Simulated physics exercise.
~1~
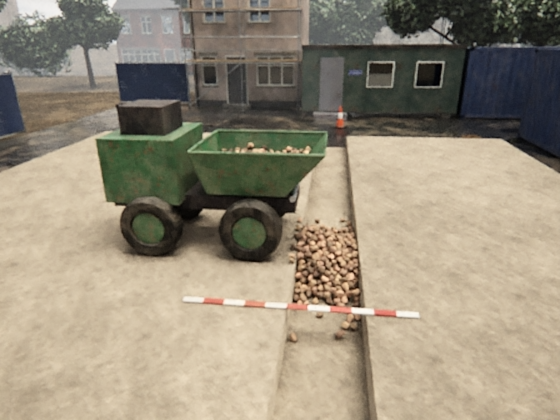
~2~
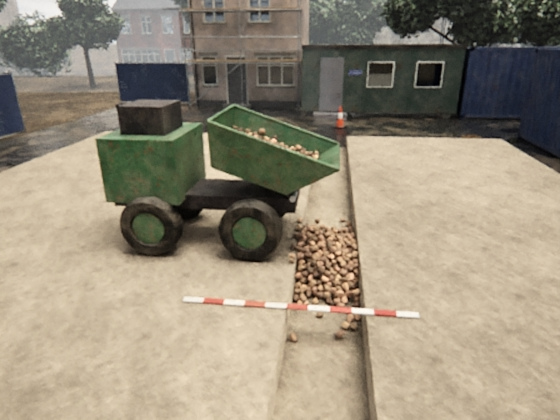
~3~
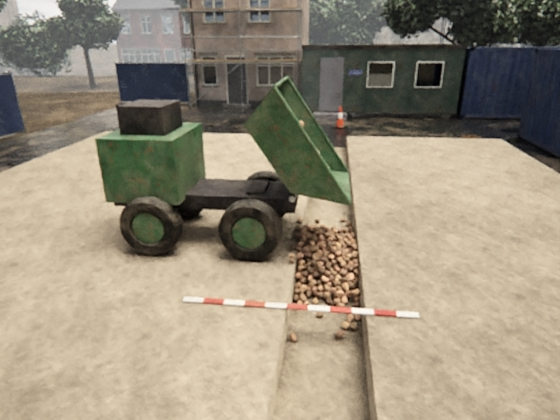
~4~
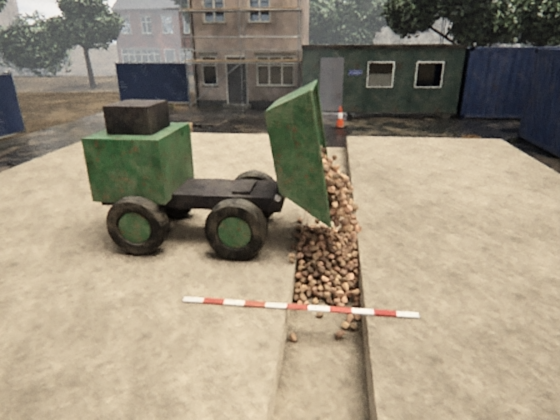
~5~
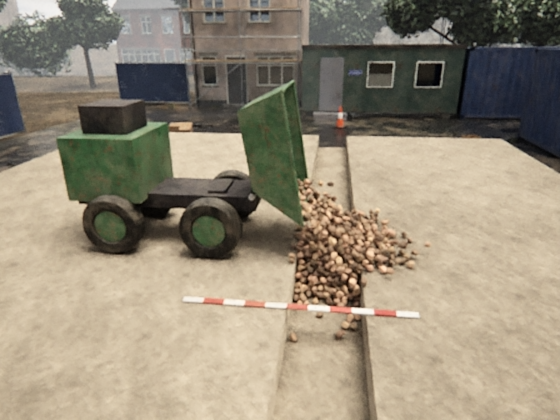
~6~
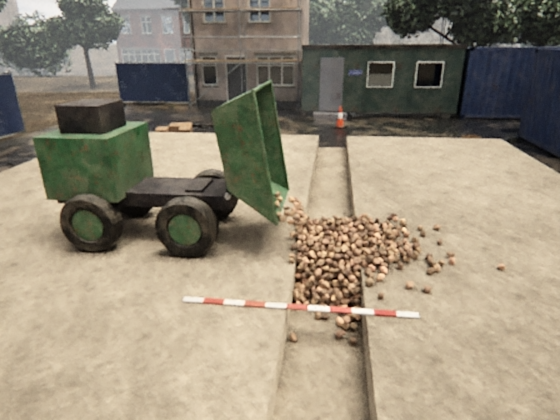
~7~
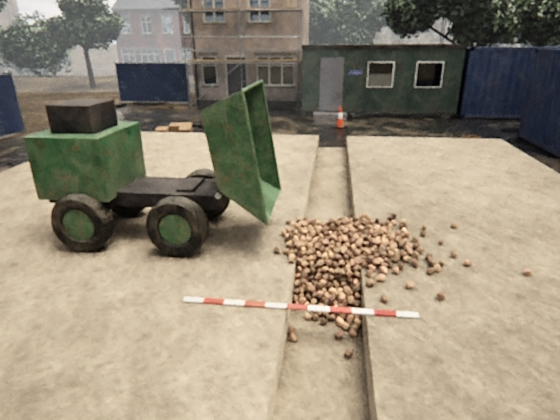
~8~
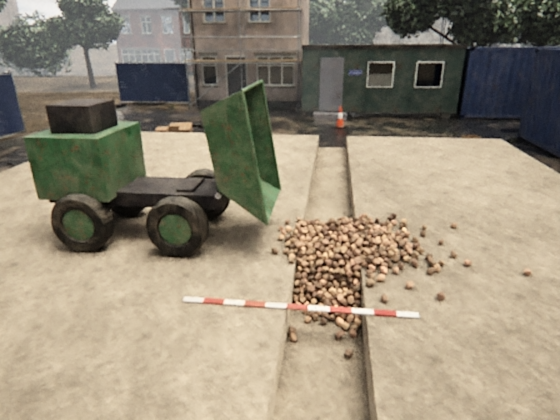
A small green dumper tipped its skip steeply forward over a trench already partly filled with brown stones, then rolled back to the left as its load poured out, leaving a wider heap filling and spilling past the trench, with the emptied skip still raised.
